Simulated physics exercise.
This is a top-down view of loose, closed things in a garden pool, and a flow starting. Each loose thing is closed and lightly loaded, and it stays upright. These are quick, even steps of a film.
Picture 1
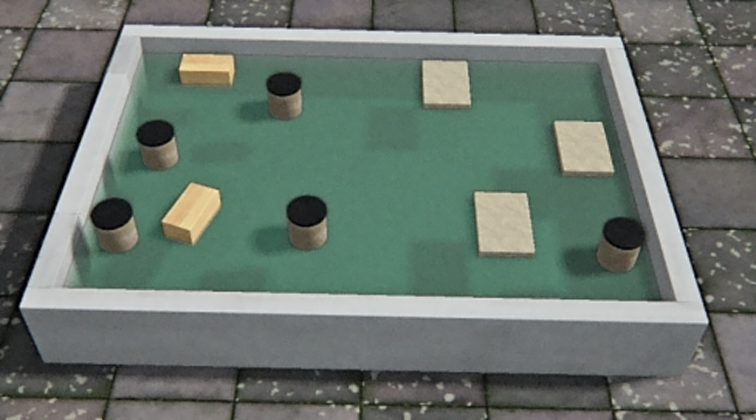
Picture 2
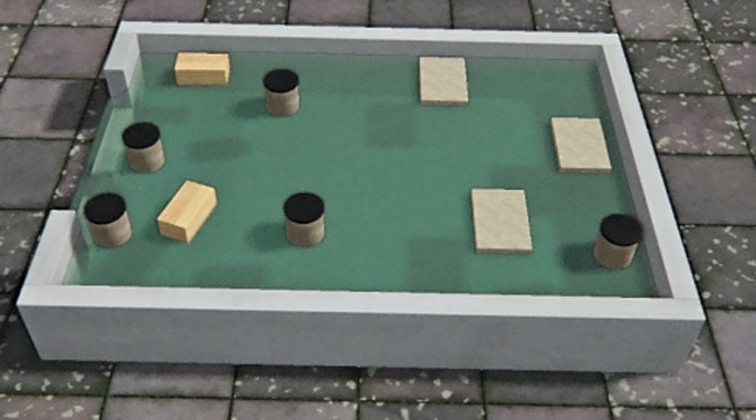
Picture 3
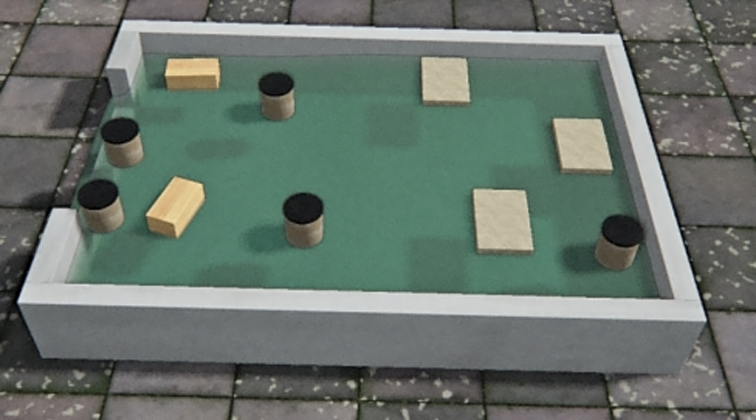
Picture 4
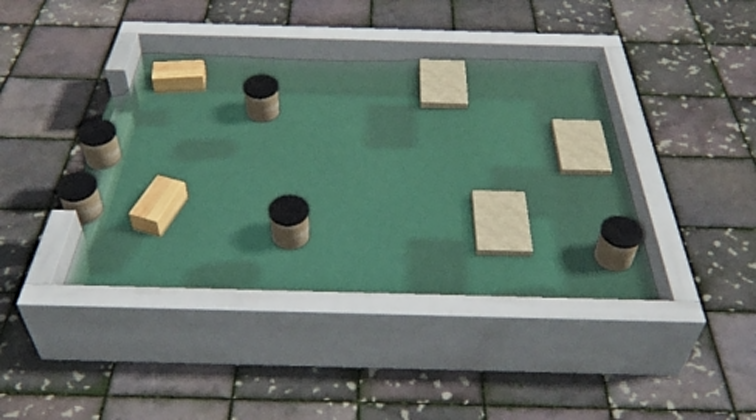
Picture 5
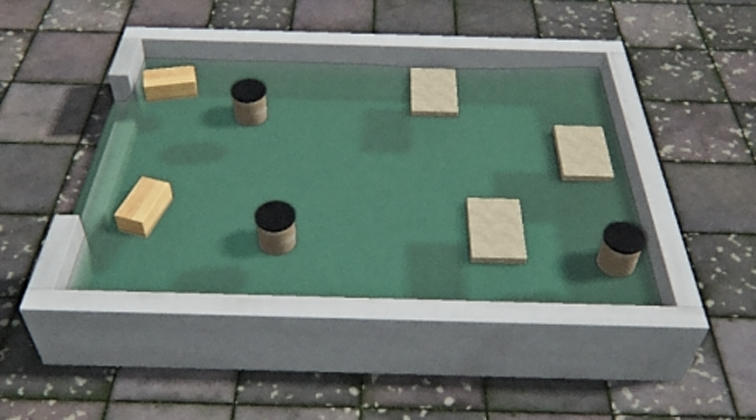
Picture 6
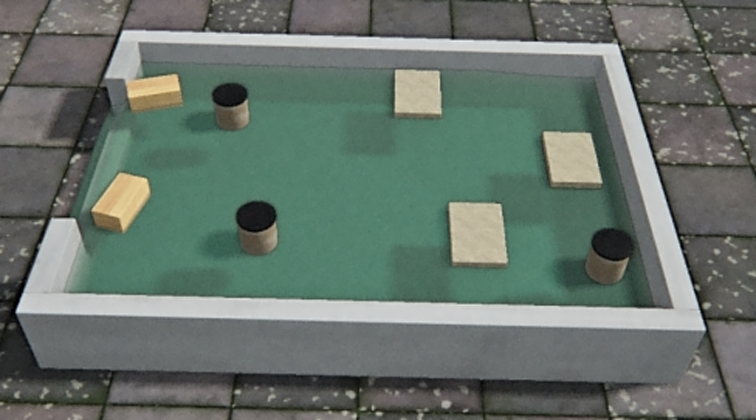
The clip opens on black-topped cylinders, wooden blocks and pale square slabs floating in a walled green pool, before a gap appears in the left wall. The two leftmost cylinders drift into the gap and disappear from view, while the blocks and other cylinders slide left and the slabs shift slightly.
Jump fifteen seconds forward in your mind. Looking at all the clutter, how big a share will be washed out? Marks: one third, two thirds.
Watching it, I'd put the amount that escapes from a third to two thirds.
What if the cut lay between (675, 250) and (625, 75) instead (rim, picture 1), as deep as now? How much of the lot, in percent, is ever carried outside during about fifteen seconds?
I'd put it near 40 percent.
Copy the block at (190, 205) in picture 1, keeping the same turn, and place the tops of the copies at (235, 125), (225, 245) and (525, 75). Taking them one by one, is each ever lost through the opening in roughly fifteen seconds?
Copy one leaves the room, copy two leaves the room, copy three never leaves.
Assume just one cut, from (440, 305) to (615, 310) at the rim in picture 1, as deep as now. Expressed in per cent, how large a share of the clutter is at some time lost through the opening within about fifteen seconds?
It works out at 30 percent.
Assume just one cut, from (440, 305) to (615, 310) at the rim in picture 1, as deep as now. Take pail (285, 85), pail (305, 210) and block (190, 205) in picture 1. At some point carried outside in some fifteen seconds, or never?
In the order given, it's remains behind, escaped, remains behind.
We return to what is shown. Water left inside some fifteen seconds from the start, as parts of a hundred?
Estimate: Roughly 54 %.
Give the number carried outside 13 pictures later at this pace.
That comes to 5.
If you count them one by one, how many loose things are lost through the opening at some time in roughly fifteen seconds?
Number: 5.
A moment on, 3 of 10 are out; 7 afloat.
Next, 5 of 10 are out; 5 afloat.
Later, 5 of 10 are out; 5 afloat.
In the end, 5 of 10 are out; 5 afloat.
